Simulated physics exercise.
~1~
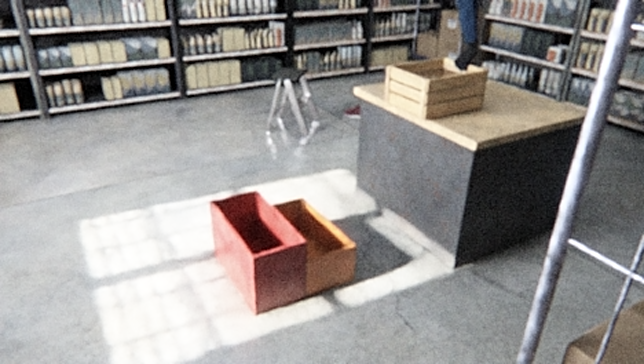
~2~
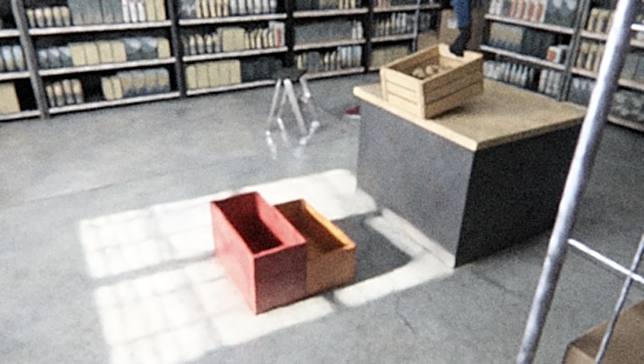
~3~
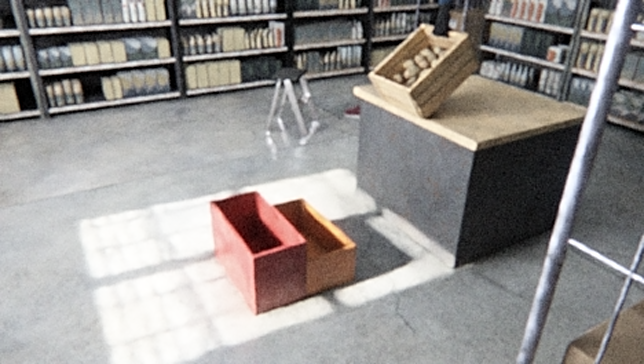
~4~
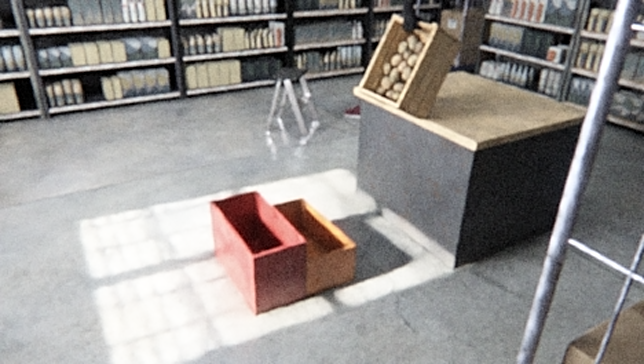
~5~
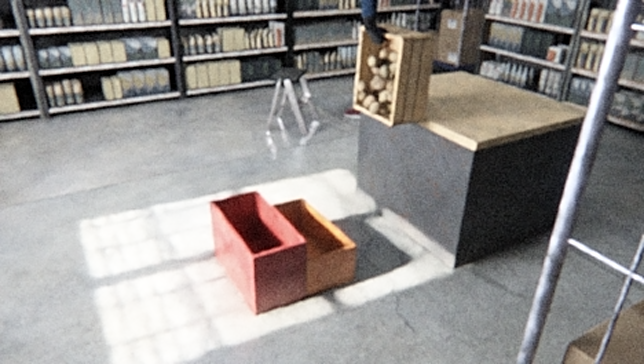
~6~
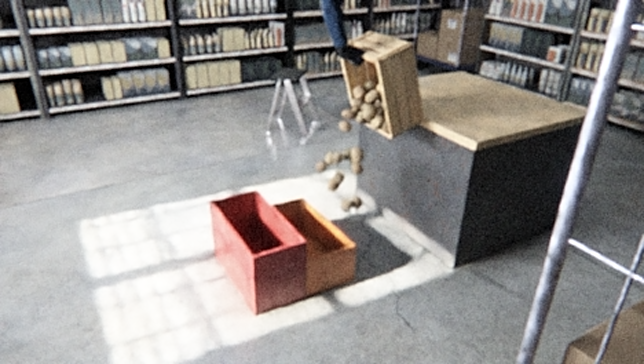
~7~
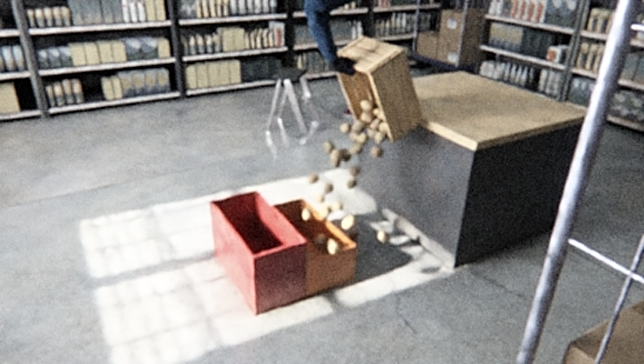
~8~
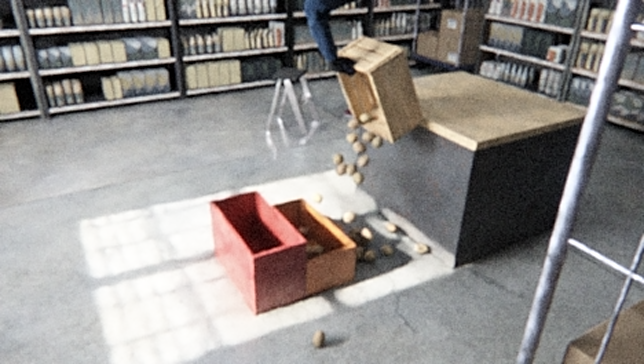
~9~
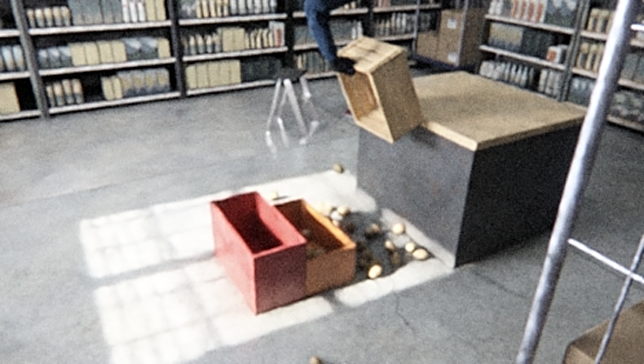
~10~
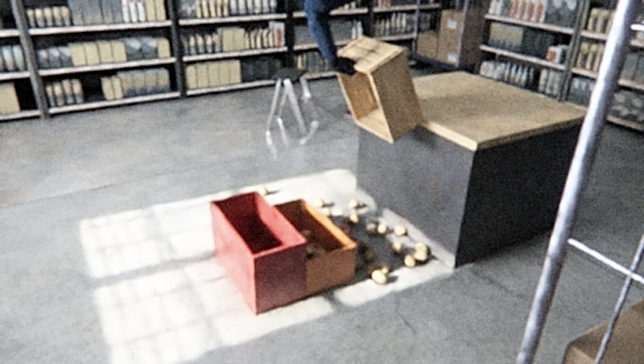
A slatted wooden box full of potato-like lumps is emptied off the left edge of a dark bench with a pale wooden top, seen from above in a shelf-lined storeroom. On the sunlit grey floor to the left stand an orange tub and, beyond it, a red one. A dark-sleeved arm steadily tips the box leftward past upright, and the brown lumps pour out in a stream. Some drop into the orange tub, but more hit the floor and scatter. The box hangs empty, with most lumps lying between bench and tubs.
